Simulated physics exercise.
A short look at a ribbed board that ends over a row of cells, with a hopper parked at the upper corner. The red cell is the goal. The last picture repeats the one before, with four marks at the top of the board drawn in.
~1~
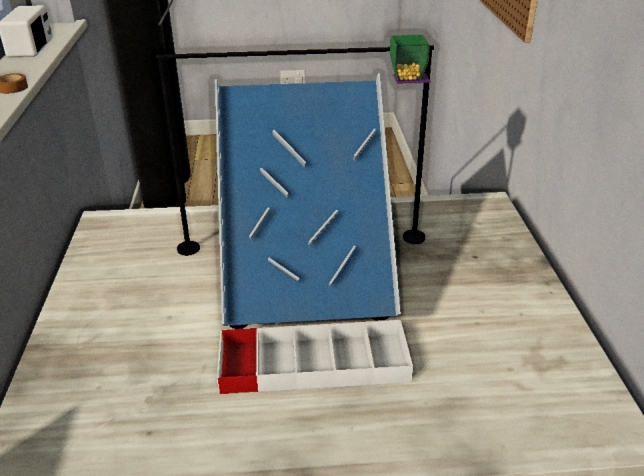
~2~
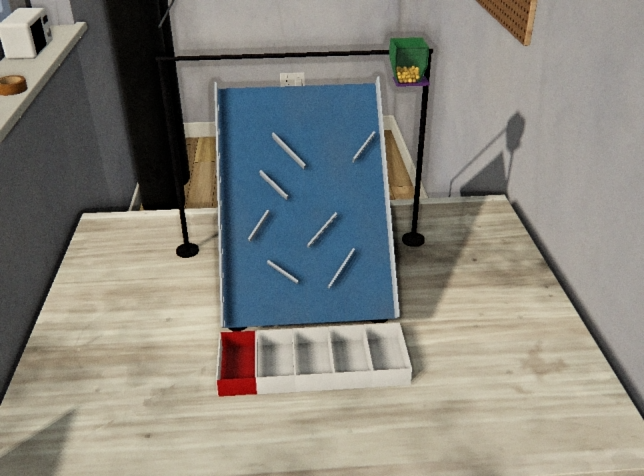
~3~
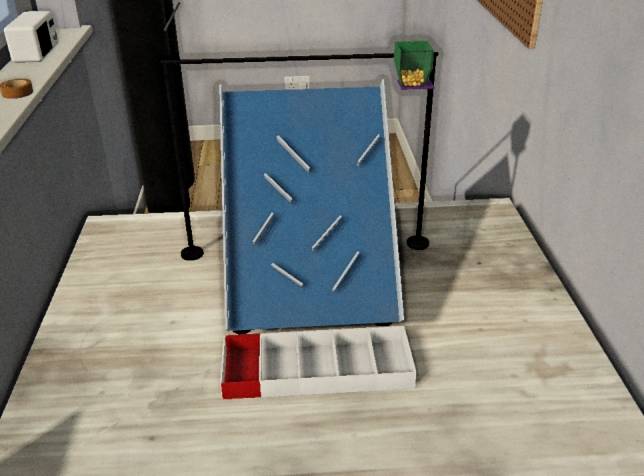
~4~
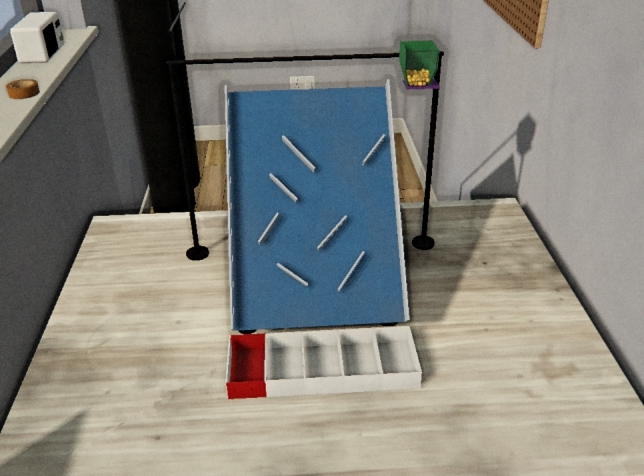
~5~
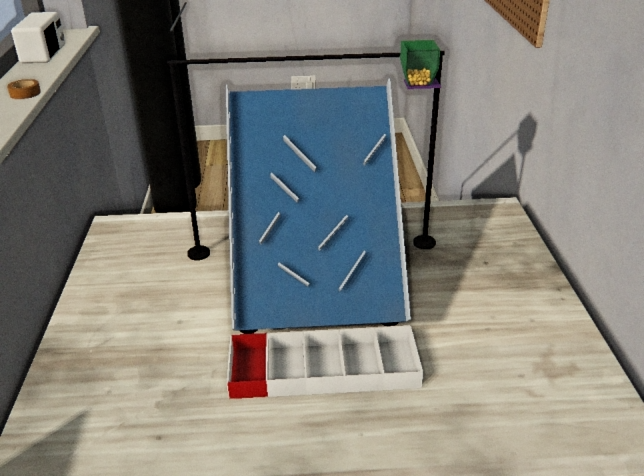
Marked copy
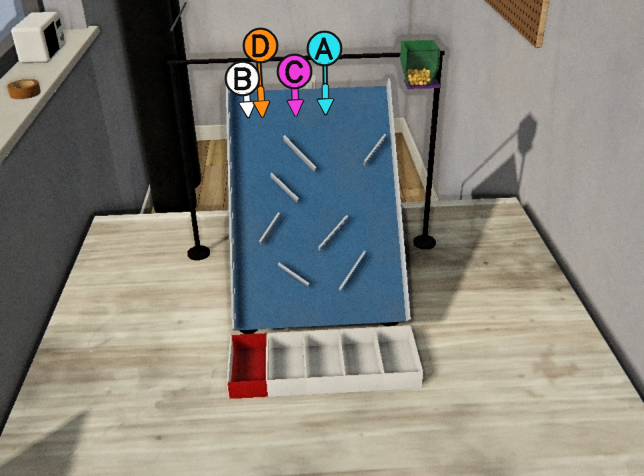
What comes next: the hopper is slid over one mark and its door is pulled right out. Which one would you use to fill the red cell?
Best: B.
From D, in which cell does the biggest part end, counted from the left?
It is the first one.
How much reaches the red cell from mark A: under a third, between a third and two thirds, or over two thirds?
Mark A gives under a third.
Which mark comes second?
The answer is D.
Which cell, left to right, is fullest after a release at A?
The third from the left.
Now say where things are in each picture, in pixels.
In the first picture, hopper at (408, 69), puffed corn balls, door shut.
In the second picture, ribs (273, 133) to (305, 165), (354, 159) to (374, 132), (260, 171) to (287, 196).
In the third picture, ribs (253, 242) to (273, 213), (313, 248) to (341, 216), (272, 264) to (302, 285).
In the fourth picture, ribs (339, 289) to (364, 252).
In the fifth picture, red cell at (248, 389), number 1 of 5 from the left.
On the marked copy, mark A meets the board at (325, 108); mark B meets the board at (247, 111); mark C meets the board at (295, 110); mark D meets the board at (262, 111).
Choosing A, a stray few in the red cell, nearly all in other cells, a stray few outside the box.
Choosing B, most in the red cell, a small part in other cells, a small part outside the box.
Choosing C, a small part in the red cell, most in other cells, a stray few outside the box.
Choosing D, about two thirds in the red cell, about a third in other cells, a stray few outside the box.
